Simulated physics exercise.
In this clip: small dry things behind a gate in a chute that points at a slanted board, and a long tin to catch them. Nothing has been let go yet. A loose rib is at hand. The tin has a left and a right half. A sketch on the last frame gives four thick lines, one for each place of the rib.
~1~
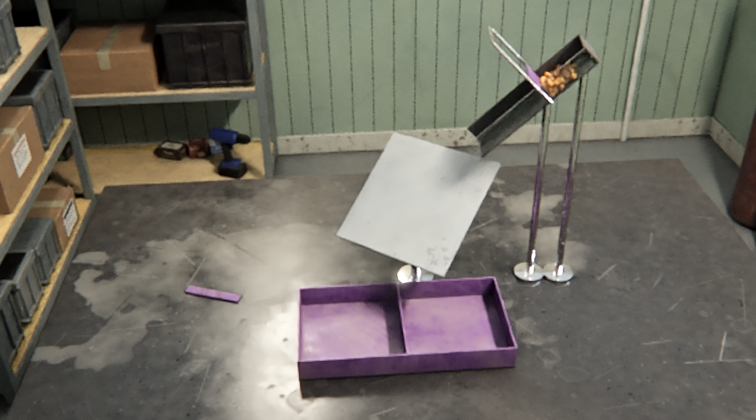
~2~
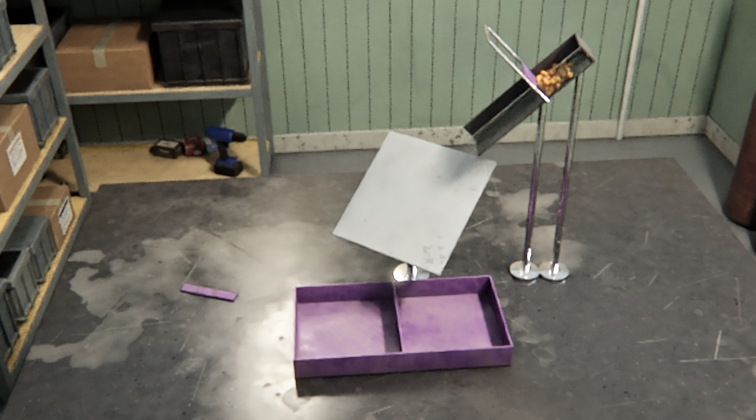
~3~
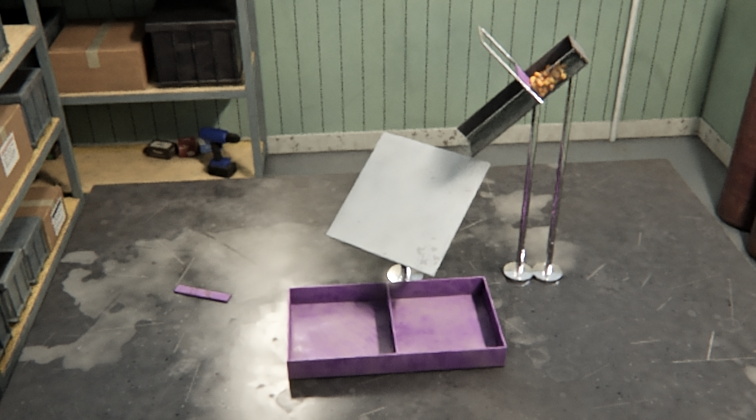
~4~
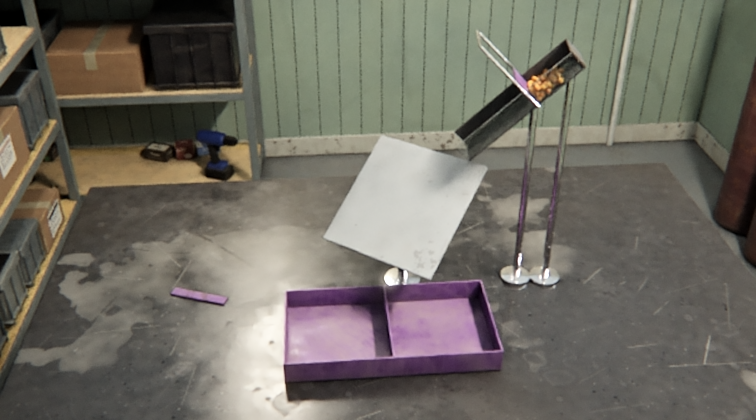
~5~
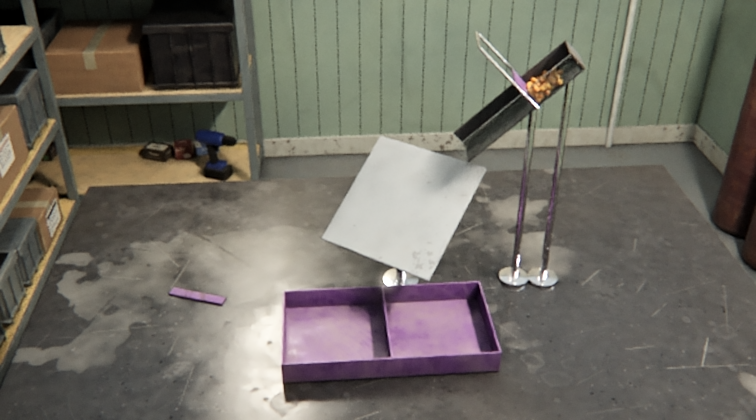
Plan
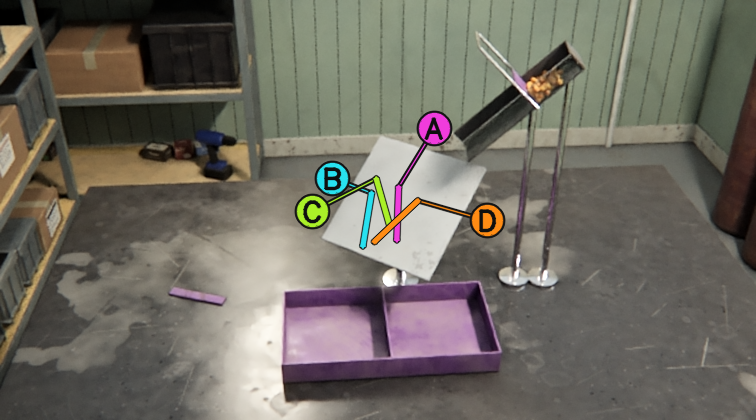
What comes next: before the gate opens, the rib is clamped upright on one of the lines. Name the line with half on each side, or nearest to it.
Line A does it best.
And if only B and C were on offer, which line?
Here it is line C.
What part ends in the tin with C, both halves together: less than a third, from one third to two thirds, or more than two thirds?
Line C gives more than two thirds.
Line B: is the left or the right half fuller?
More lands on the left.
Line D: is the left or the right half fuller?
The left half.
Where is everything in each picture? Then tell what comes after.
In the first picture, load behind the gate near (557, 82), roasted chickpeas; lip of the chute near (481, 149), sloping fairly steeply.
In the second picture, middle of the board near (413, 198), tilted fairly steeply; middle of its low edge near (383, 254); of its high edge near (441, 146).
In the third picture, front corners of the tin near (287, 361) and (506, 347); front end of its middle wall near (397, 354); gate still shut near (520, 75).
In the fourth picture, middle of the load near (544, 86); lip near (469, 153).
In the fifth picture, middle of the load near (544, 88); lip near (467, 154).
On the marked copy, line A from (398, 187) to (396, 240); line B from (371, 193) to (362, 246); line C from (376, 178) to (389, 226); line D from (417, 200) to (374, 241).
With A, of what is caught, close to a third in the left half, close to two thirds in the right.
With B, of what is caught, the whole lot in the left half, none at all in the right.
With C, of what is caught, the bulk in the left half, a small share in the right.
With D, of what is caught, all but a few in the left half, a small share in the right.
